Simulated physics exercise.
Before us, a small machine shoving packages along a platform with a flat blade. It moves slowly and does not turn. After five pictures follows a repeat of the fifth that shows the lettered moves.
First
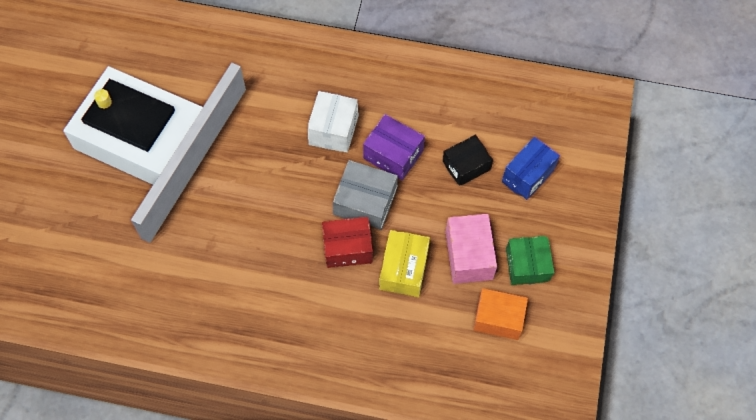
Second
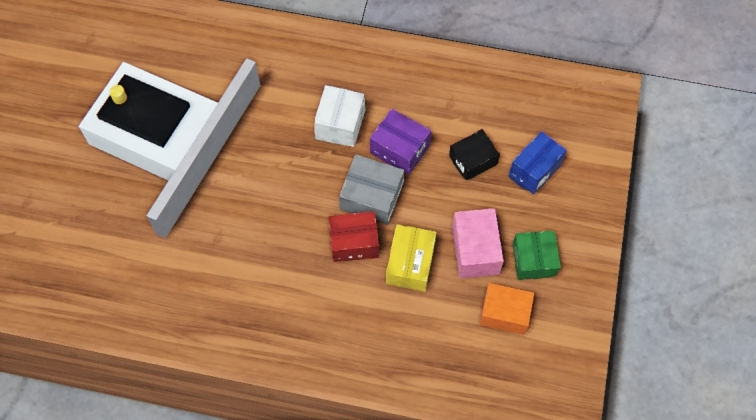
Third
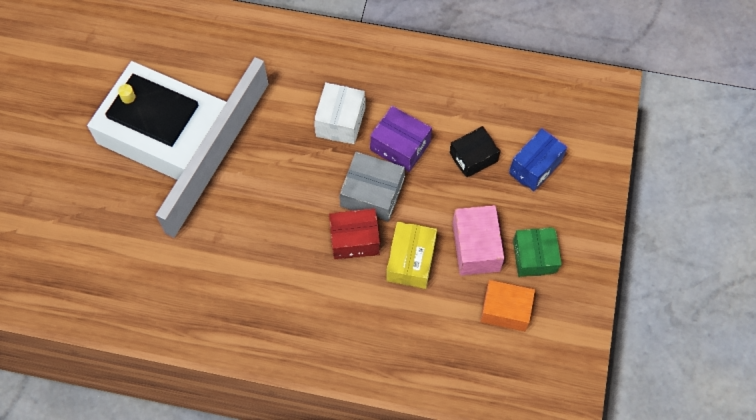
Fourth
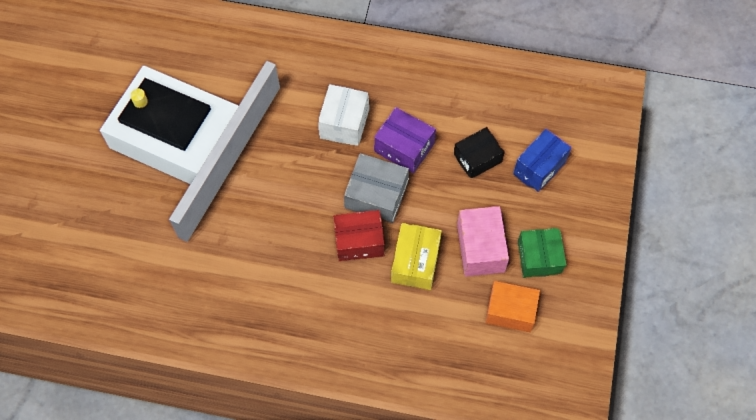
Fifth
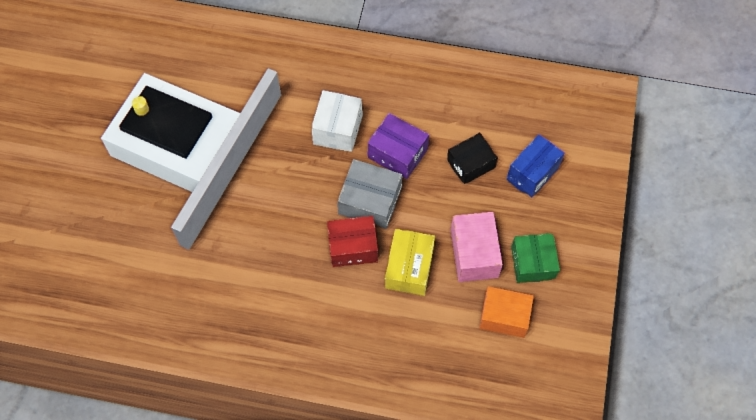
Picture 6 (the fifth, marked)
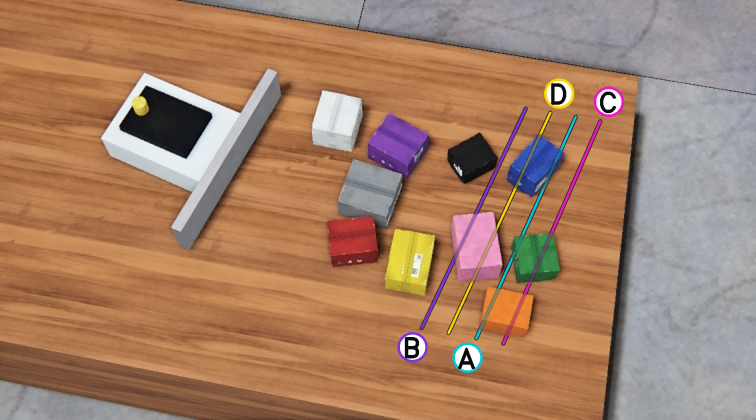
On a wooden platform, a small white machine with a flat grey blade inching right toward scattered colourful packages, which remain untouched.
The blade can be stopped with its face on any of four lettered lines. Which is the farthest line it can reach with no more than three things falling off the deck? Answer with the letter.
No fourth one falls up to A.
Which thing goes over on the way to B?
The blue parcel.
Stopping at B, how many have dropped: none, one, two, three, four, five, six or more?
In all, one.
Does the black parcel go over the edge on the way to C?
Yes.
On the marked copy, A at (529, 222); B at (476, 213); C at (554, 227); D at (502, 218).
With A. Early on, robot (276, 142); white parcel (388, 134); black parcel (477, 160).
Further on, robot (385, 161); blue parcel (611, 181); black parcel (579, 171).
At the end, robot (469, 175); blue parcel over the edge; black parcel over the edge; three fallen.
As for the rest, B is within the limit but short; C drops six; D is within the limit but short.
